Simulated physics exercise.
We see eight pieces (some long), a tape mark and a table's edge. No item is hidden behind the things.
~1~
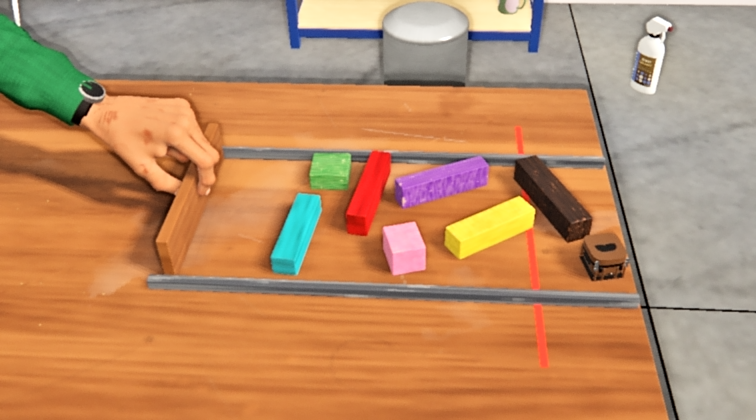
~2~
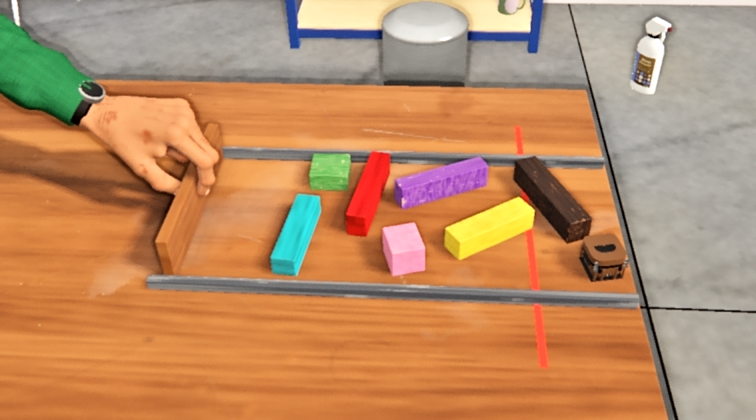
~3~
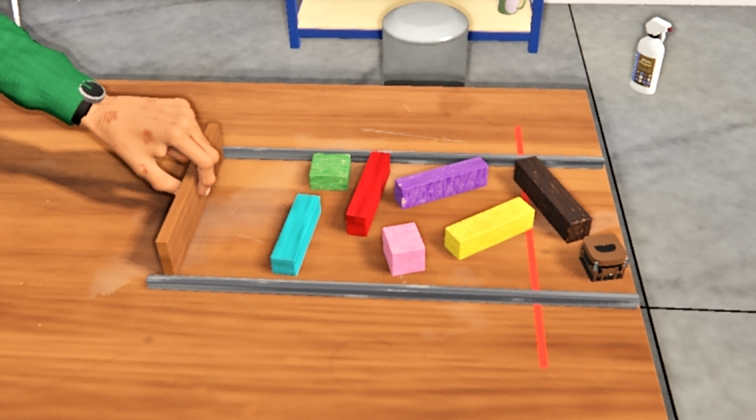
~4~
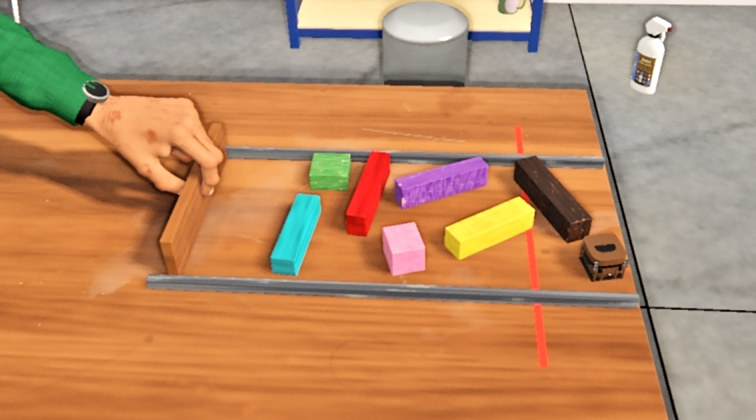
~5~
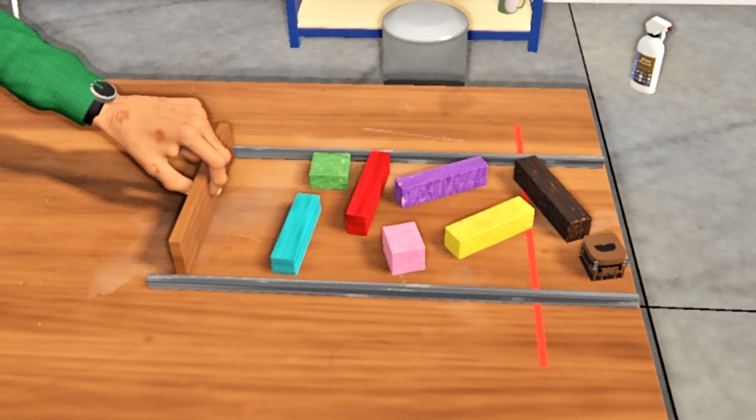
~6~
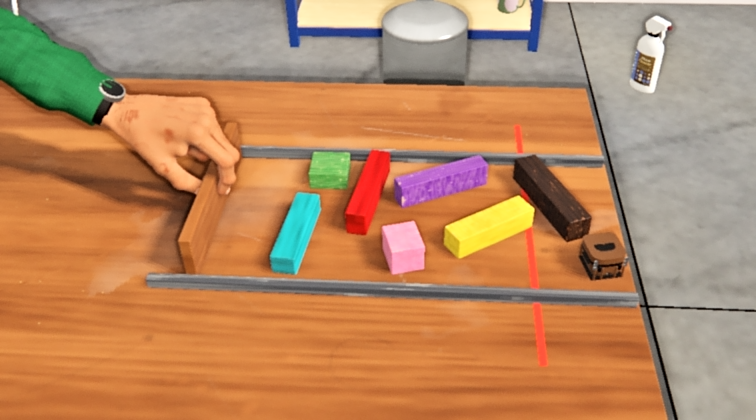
At first, a hand in a green sleeve holds a wooden board upright at the left end of two metal rails, with eight colourful pieces lying still to its right. Then the hand slides the board slightly rightward, narrowing the gap to the turquoise stick, while the pieces stay in place.
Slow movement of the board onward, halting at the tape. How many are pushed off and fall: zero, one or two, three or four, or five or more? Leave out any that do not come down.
Off the edge go just one or two.
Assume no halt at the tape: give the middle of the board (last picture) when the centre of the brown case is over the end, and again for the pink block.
For the brown case, about (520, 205); for the pink block, about (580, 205).
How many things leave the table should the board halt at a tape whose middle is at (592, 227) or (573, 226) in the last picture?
In order, 6 then 4.
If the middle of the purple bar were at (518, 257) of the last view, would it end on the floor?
It holds on.
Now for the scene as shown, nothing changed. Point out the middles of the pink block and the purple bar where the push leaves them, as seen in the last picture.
The pink block stops around (578, 267); the purple bar around (598, 191).
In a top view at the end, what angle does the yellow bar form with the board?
Around 20 degrees.
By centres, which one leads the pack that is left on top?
The yellow bar is the one.
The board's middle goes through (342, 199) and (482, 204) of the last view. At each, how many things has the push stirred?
Moved so far: 4, then 7.
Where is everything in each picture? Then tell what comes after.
Brown case (603, 257); black bar (551, 197); yellow bar (490, 228); board (194, 196); tape (529, 226), in the first frame.
Black bar (551, 198); board (193, 196), in the second frame.
Yellow bar (490, 228); purple bar (442, 182), in the third frame.
Brown case (603, 258); red stick (369, 192), in the fourth frame.
Black bar (551, 197); turquoise stick (297, 233), in the fifth frame.
Brown case (603, 256); black bar (550, 196); yellow bar (489, 226); board (214, 195); tape (528, 224), in the sixth frame.
Soon after, none off yet; brown case at rest near (603, 256); black bar at rest near (550, 196); yellow bar at rest near (489, 226).
After that, none off yet; brown case at rest near (603, 256); black bar moving near (559, 193); yellow bar displaced a little near (517, 222).
In the end, the number that fall off is one or two; gone, black bar and brown case.
